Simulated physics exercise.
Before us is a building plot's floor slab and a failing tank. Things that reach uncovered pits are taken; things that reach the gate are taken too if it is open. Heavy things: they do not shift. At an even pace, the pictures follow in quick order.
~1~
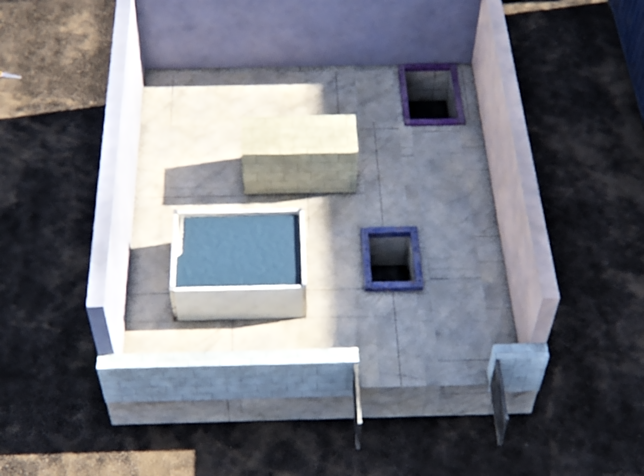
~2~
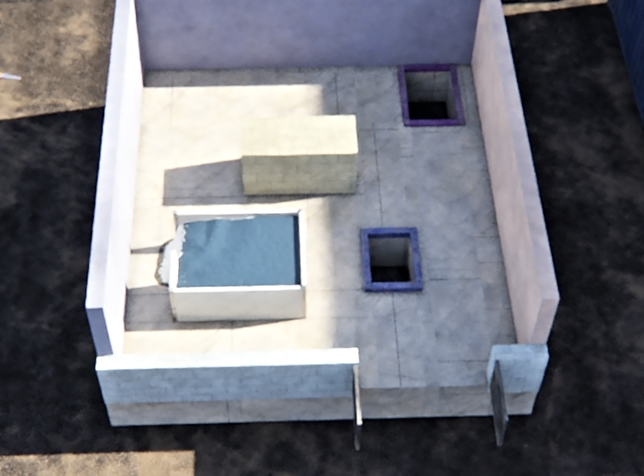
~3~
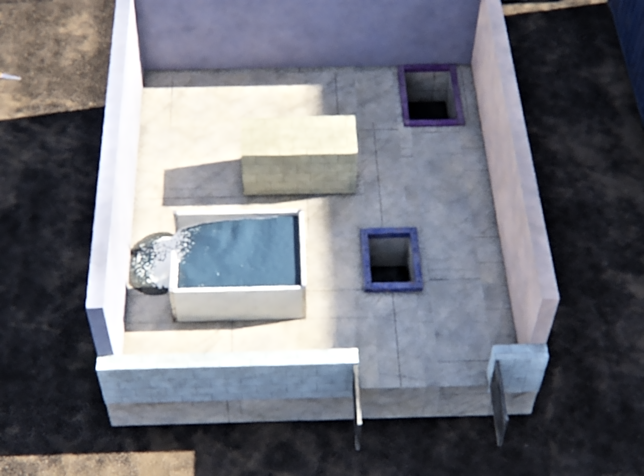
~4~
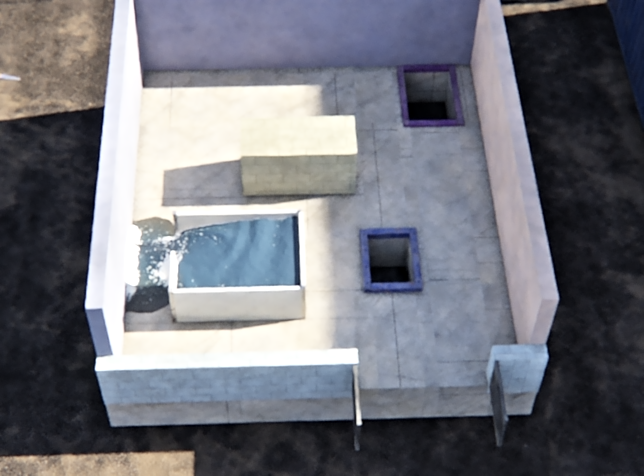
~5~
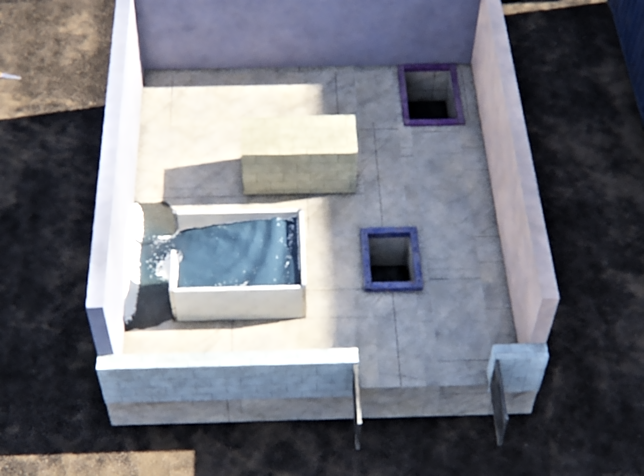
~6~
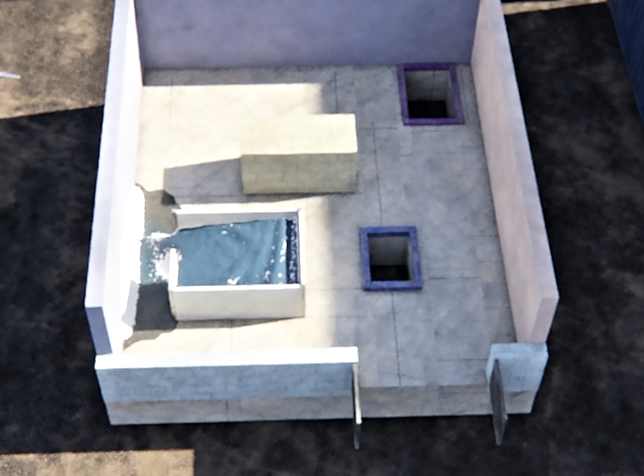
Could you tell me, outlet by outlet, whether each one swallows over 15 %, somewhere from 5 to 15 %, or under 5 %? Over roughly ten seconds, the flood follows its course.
In order: The gate lies in the five-to-fifteen range; the blue pit fails to reach five per cent; the purple pit lies in the five-to-fifteen range.
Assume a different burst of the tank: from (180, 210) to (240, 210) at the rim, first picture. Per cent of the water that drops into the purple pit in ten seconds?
Near 20 per cent for purple.
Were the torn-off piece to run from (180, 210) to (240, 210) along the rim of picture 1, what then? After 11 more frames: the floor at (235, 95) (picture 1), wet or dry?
At that point: Swamped.
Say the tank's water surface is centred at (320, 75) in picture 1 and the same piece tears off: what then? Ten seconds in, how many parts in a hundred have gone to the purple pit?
Purple: 0 %.
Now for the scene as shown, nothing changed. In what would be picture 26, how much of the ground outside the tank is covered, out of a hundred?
My best guess is some 50 %.
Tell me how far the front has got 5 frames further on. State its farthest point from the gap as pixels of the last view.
I'd say near (142, 98).
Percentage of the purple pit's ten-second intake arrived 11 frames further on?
Working it through, I arrive at 0 %.
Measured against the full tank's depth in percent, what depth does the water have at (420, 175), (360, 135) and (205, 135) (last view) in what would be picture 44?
Readings in sequence: 2, 4, 2 percent.
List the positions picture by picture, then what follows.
The first picture shows still water in the open tank at (239, 252).
In the second picture, the front is at a hidden place, out from the gap at (179, 254).
In the third picture, the front is at (130, 272), out from the gap at (179, 255).
In the fourth picture, the front is at (127, 306), out from the gap at (179, 256).
In the fifth picture, the front is at (126, 327), out from the gap at (179, 255).
In the sixth picture, water pours out at (179, 253) and has run to (135, 186).
A moment on, water covers 20 % of the floor; the gate 0 %, the blue pit 0 %, the purple pit 0 %.
Next, water covers 35 % of the floor; the gate 0 %, the blue pit 0 %, the purple pit 0 %.
Then, water covers 50 % of the floor; the gate 0 %, the blue pit 0 %, the purple pit 0 %.
Later, water covers 75 % of the floor; the gate 1 %, the blue pit 0 %, the purple pit 4 %.
In the end, water covers 90 % of the floor; the gate 7 %, the blue pit 0 %, the purple pit 7 %.
